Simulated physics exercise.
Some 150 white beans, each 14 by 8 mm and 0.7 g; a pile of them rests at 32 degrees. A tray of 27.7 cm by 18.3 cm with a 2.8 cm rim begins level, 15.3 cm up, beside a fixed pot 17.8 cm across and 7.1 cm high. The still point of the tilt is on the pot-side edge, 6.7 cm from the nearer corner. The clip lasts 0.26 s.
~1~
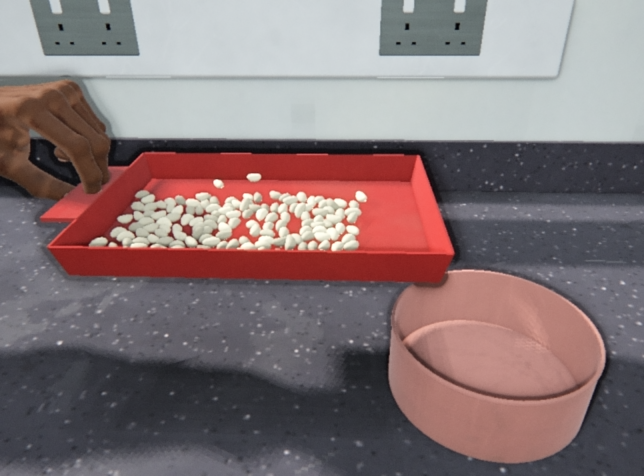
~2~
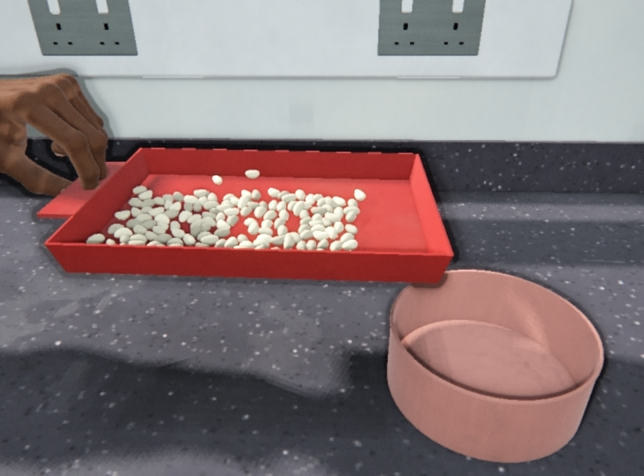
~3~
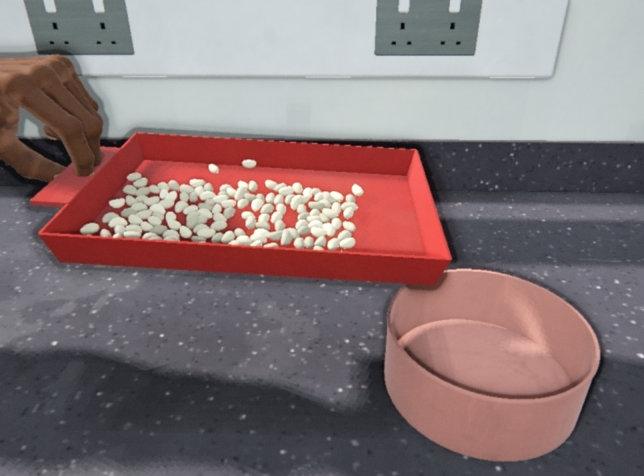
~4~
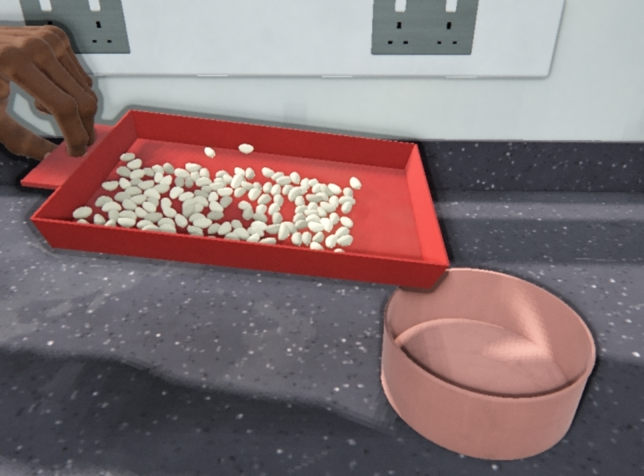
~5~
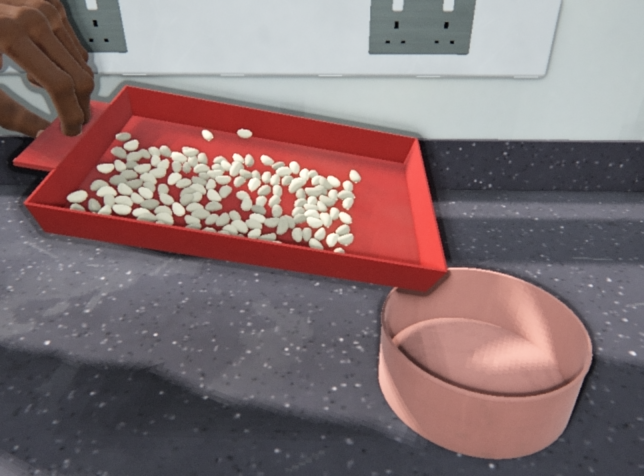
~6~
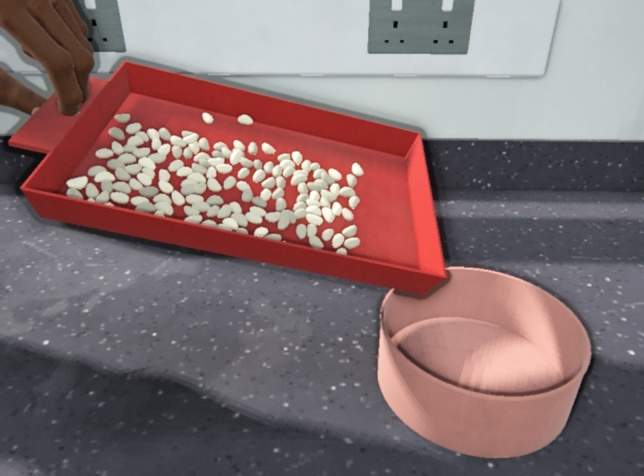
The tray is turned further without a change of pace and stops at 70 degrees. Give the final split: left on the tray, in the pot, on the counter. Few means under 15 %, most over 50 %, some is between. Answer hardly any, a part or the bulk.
Tray a part, pot a part, counter a part.
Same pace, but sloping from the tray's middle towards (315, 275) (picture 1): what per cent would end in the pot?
About 5 per cent.
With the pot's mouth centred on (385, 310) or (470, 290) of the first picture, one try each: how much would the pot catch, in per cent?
About 5 and 0 per cent.
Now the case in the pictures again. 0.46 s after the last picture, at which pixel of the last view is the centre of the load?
At about (369, 252).
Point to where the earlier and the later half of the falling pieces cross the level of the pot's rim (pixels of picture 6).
At about (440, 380), then at (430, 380).
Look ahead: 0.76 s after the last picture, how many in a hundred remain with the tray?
Some 60 per cent of the load.
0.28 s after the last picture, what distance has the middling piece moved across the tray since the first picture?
Some 5 cm.
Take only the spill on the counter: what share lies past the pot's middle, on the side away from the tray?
Some 20 per cent.
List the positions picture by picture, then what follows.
In the first frame, tray tilt 0 degrees, front corners at (60, 243) and (443, 249); middle of the pieces at (234, 223); pot at (493, 325).
In the second frame, tray tilt 1 degrees, front corners at (57, 240) and (442, 250); middle of the pieces at (232, 220).
In the third frame, tray tilt 4 degrees, front corners at (52, 230) and (441, 254), lowest corner right front; middle of the pieces at (229, 213).
In the fourth frame, tray tilt 9 degrees, front corners at (44, 215) and (439, 259), lowest corner right front; middle of the pieces at (225, 202).
In the fifth frame, tray tilt 14 degrees, front corners at (39, 199) and (437, 264), lowest corner right front; middle of the pieces at (225, 191).
In the sixth frame, tray tilt 19 degrees, front corners at (35, 185) and (437, 269), lowest corner right front; middle of the pieces at (230, 182); pot at (481, 322).
Then, 0.28 s after the last picture, tilt 45 degrees; the tray holds 100 %, the pot 0 %.
Then, 0.46 s after the last picture, tilt 61 degrees; the tray holds 100 %, the pot 0 %.
Then, 0.76 s after the last picture, tilt 70 degrees; the tray holds 60 %, the pot 15 %.
In the end, tray 40 %, pot 25 %, counter 35 %.
